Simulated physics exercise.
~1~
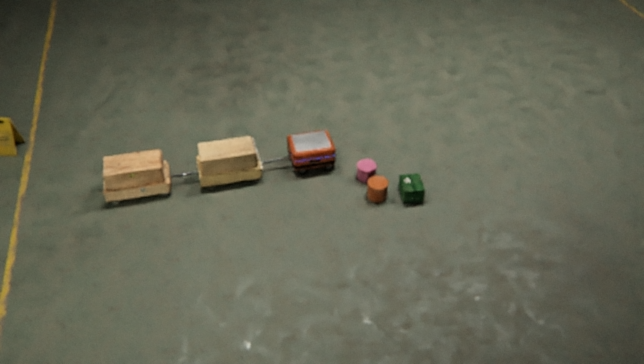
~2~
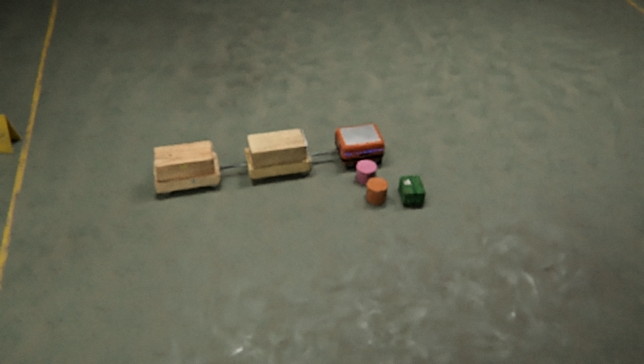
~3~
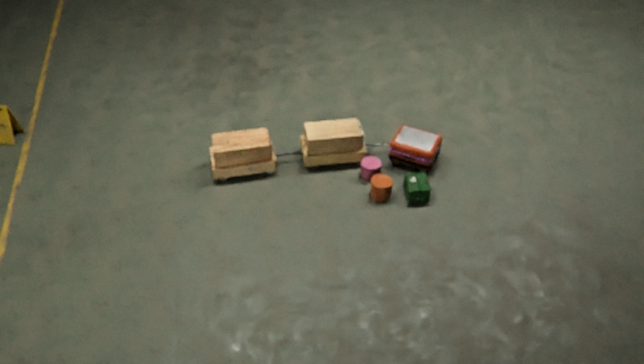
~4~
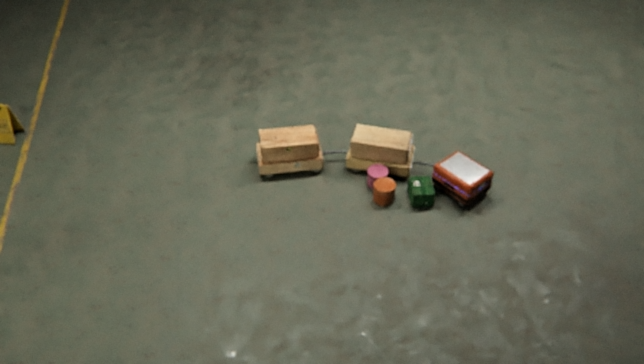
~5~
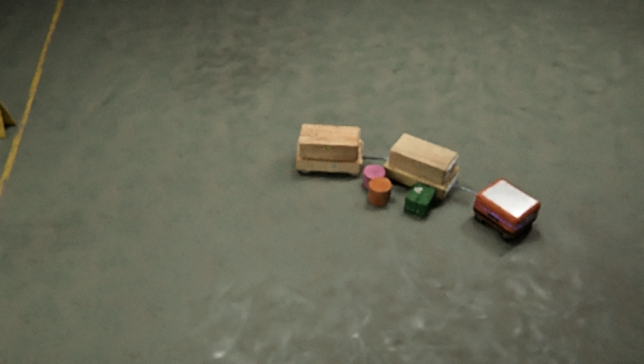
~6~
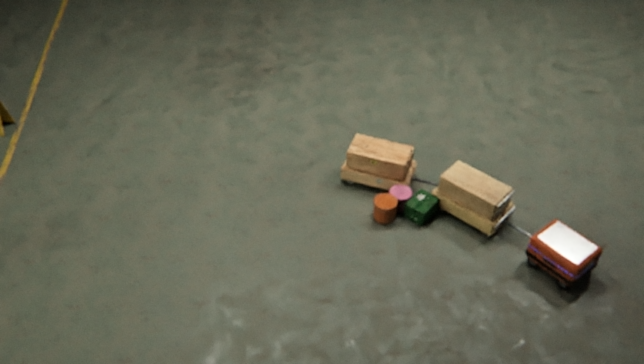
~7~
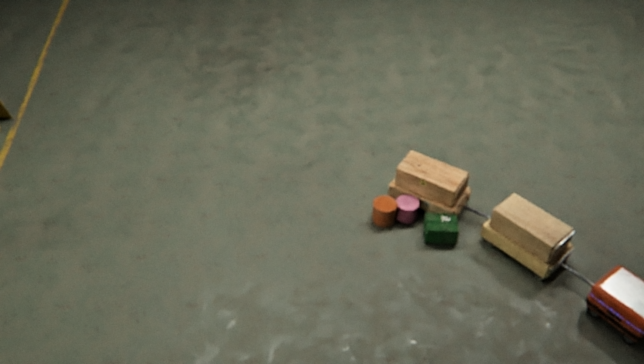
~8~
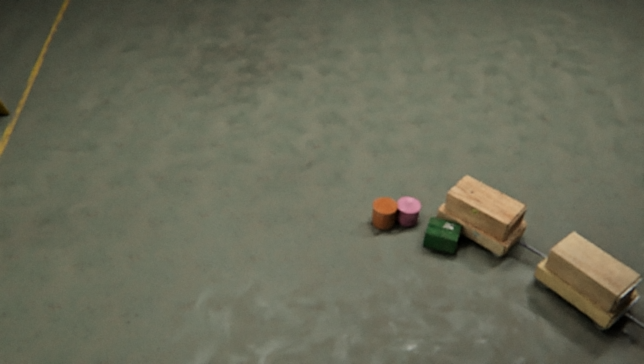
On a grey floor, a tug tows two carts rightward, shoving aside three upright items.
